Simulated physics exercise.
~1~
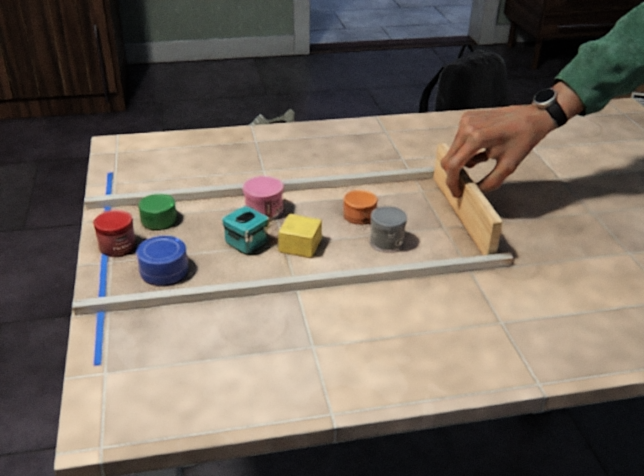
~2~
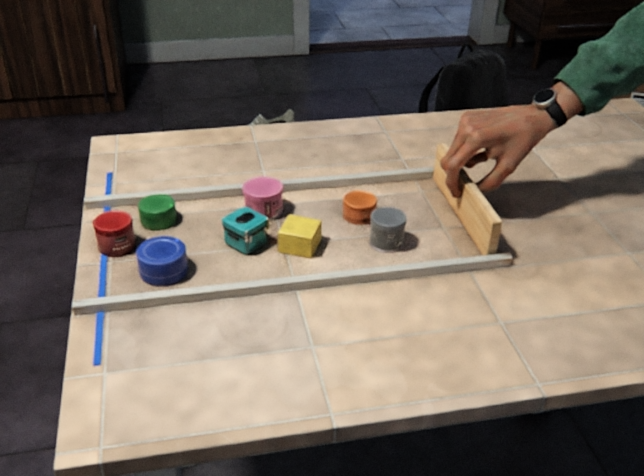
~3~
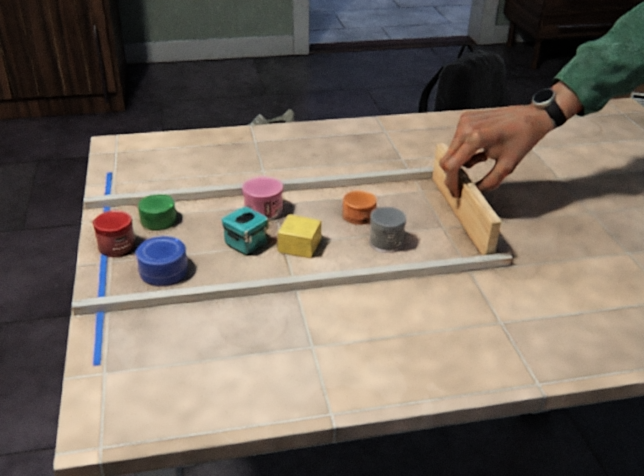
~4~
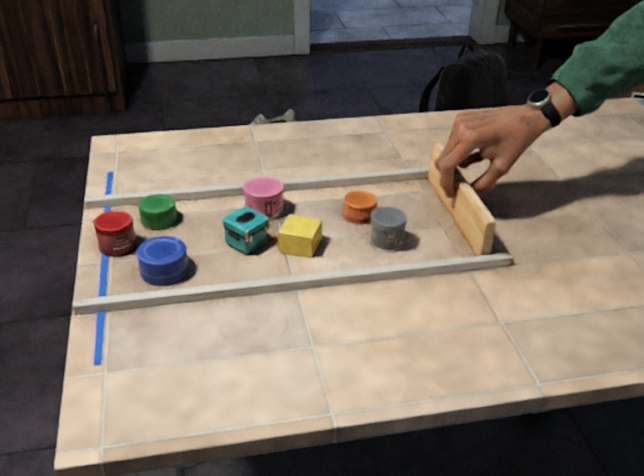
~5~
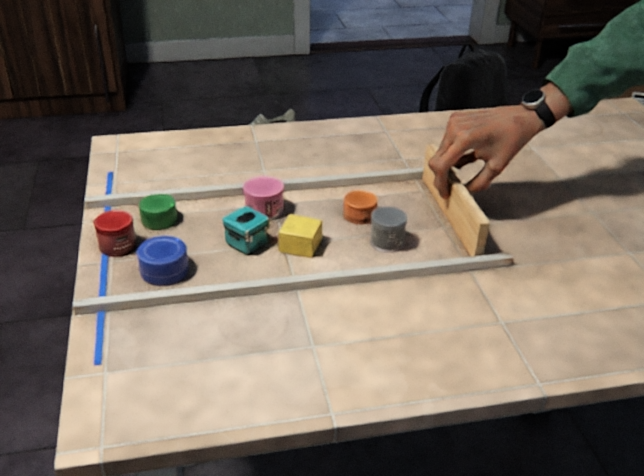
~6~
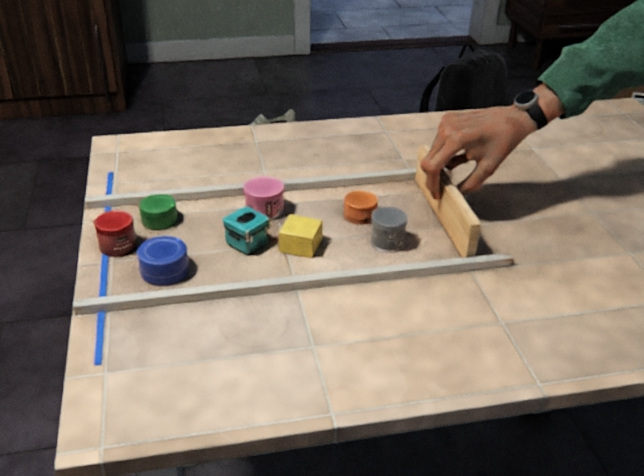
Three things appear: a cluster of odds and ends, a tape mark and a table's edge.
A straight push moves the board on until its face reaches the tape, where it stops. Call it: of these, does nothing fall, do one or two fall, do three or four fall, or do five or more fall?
Five or more fall.
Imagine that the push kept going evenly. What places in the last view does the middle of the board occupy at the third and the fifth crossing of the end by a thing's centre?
In pixels, around (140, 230) followed by around (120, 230).
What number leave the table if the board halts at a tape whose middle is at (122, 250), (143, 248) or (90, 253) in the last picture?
Try 1: 4; try 2: 1; try 3: 8.
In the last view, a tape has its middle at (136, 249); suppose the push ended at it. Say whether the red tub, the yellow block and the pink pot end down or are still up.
Result - the red tub is gone, the yellow block is safe, the pink pot is safe.
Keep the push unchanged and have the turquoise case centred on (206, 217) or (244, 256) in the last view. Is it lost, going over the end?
First place, it is gone; second place, it is safe.
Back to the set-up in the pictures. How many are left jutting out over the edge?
I'd say 3 of them.
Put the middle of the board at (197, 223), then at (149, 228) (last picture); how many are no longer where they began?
Tally at point one: 8; at point two: 8.
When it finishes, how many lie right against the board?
Number in contact with it: 3.
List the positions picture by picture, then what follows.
Red tub (115, 233); green lid (158, 212); blue lid (163, 260); board (465, 198); tape (105, 252), in the first frame.
Green lid (158, 212); turquoise case (245, 231), in the second frame.
Blue lid (162, 261); grey tin (388, 230), in the third frame.
Red tub (115, 233); board (459, 198), in the fourth frame.
Green lid (158, 211); yellow block (301, 236), in the fifth frame.
Red tub (116, 233); green lid (158, 212); blue lid (163, 261); board (445, 200); tape (105, 252), in the sixth frame.
Early on, none off yet; red tub at rest near (116, 233); green lid at rest near (158, 212); blue lid at rest near (163, 261).
A while later, none off yet; red tub travelled about its own width near (78, 237); green lid travelled about its own width near (109, 208); blue lid travelled about its own width near (108, 275).
Finally, the number that fall off is five or more; lost, yellow block, turquoise case, blue lid, green lid and red tub.
